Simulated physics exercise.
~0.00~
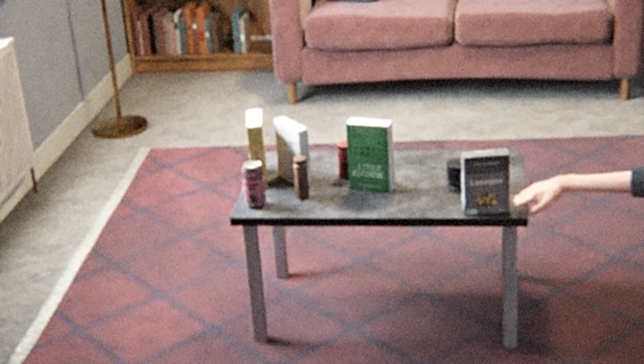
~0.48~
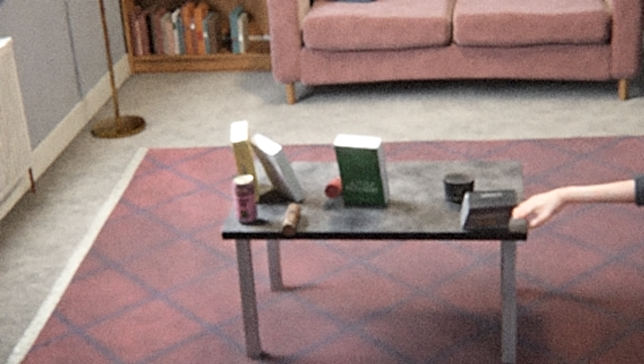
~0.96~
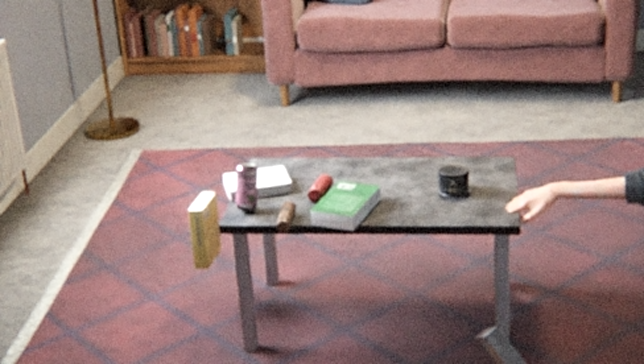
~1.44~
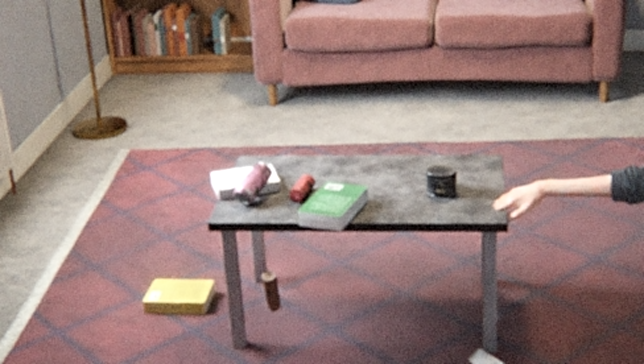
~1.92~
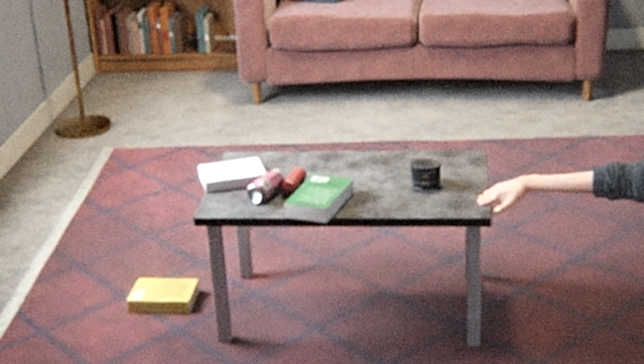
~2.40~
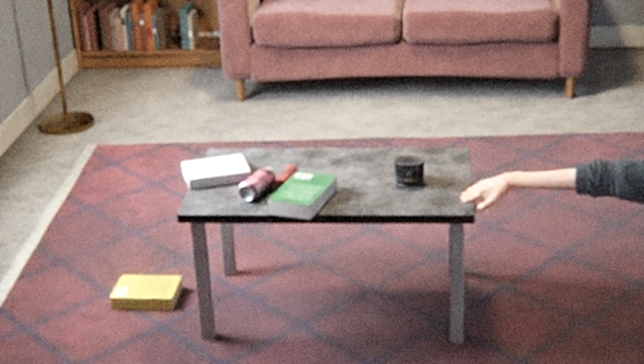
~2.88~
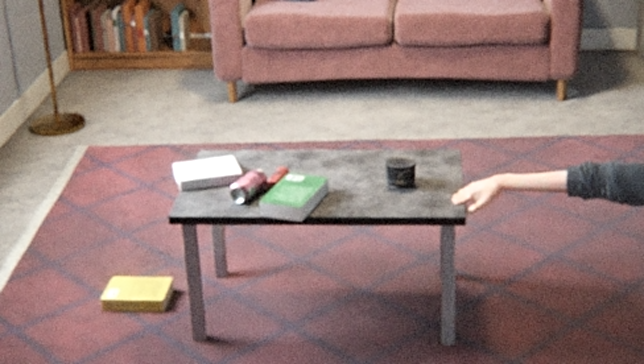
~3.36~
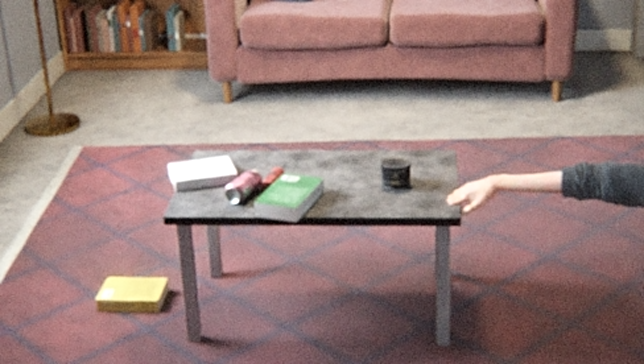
Small table jolting beside an outstretched hand, books and cans toppling, three items dropping off, the black tub staying upright on top.
